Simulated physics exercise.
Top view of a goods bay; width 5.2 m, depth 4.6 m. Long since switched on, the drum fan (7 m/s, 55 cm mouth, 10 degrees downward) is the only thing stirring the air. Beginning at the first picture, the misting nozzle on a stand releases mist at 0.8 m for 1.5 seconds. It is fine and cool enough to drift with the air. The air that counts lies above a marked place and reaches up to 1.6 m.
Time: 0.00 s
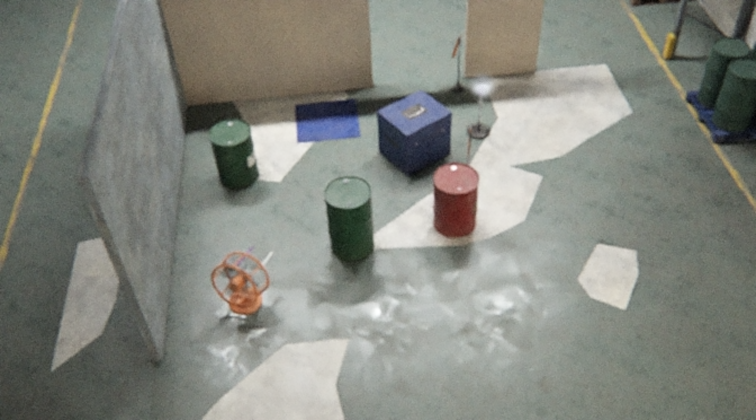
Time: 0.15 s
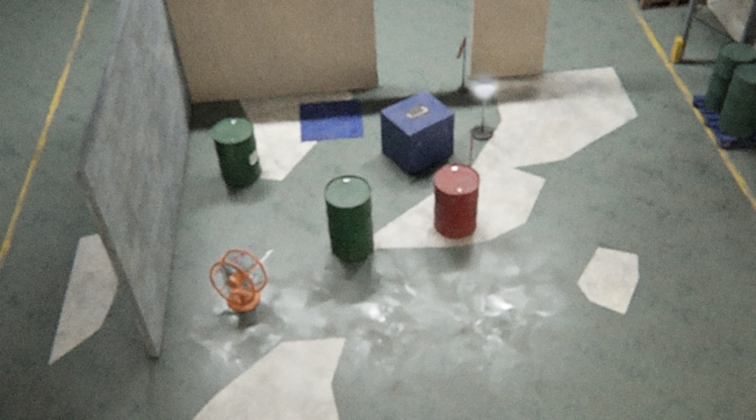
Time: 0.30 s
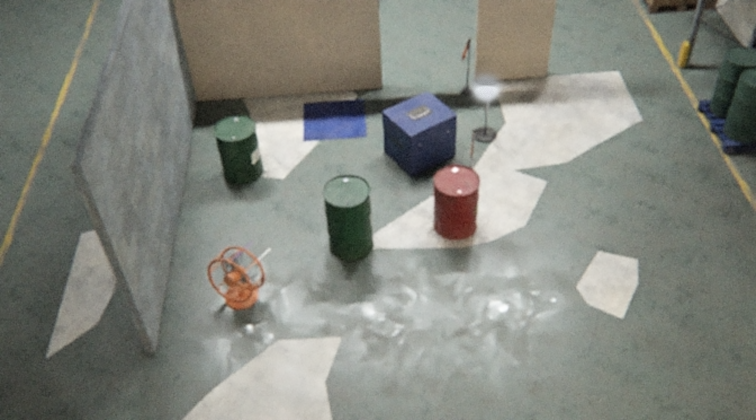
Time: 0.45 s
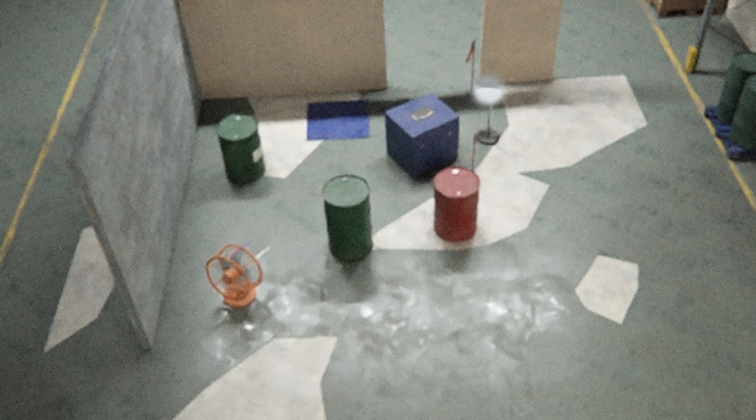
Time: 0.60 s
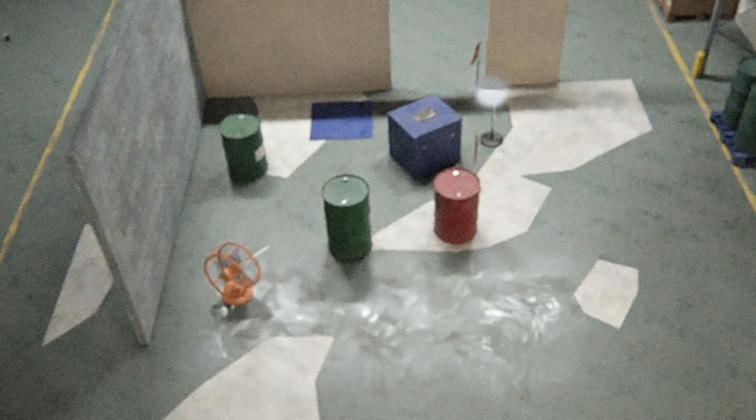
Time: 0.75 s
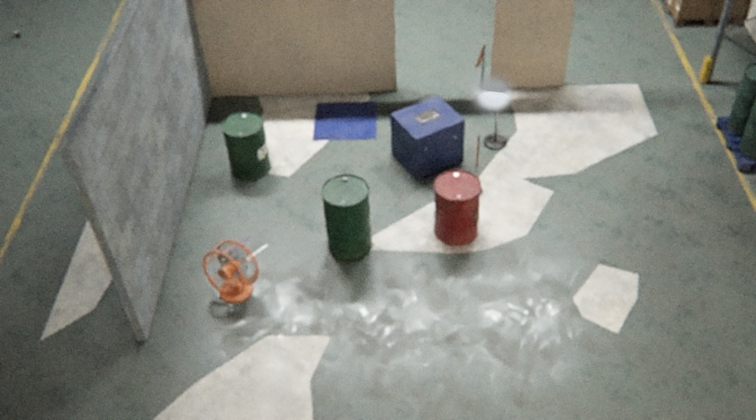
Pale mist hovering in a small puff above a stand behind barrels and a blue box, barely shifting as the view drifts slightly.
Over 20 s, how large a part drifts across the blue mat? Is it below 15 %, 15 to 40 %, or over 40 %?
It is less than 15 %.
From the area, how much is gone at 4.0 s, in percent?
Roughly 0 percent.
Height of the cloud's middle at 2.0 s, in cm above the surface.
70 cm.
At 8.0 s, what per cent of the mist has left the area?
Around 90 percent at that point.
By 2.0 s, 0 % has passed over the blue mat; 0 % has left the area, and the middle of the rest is near (481, 92).
By 4.0 s, 0 % has passed over the blue mat; 0 % has left the area, and the middle of the rest is near (448, 90).
By 8.0 s, 0 % has passed over the blue mat; 91 % has left the area.
By 20.0 s, 0 % has passed over the blue mat; 100 % has left the area.
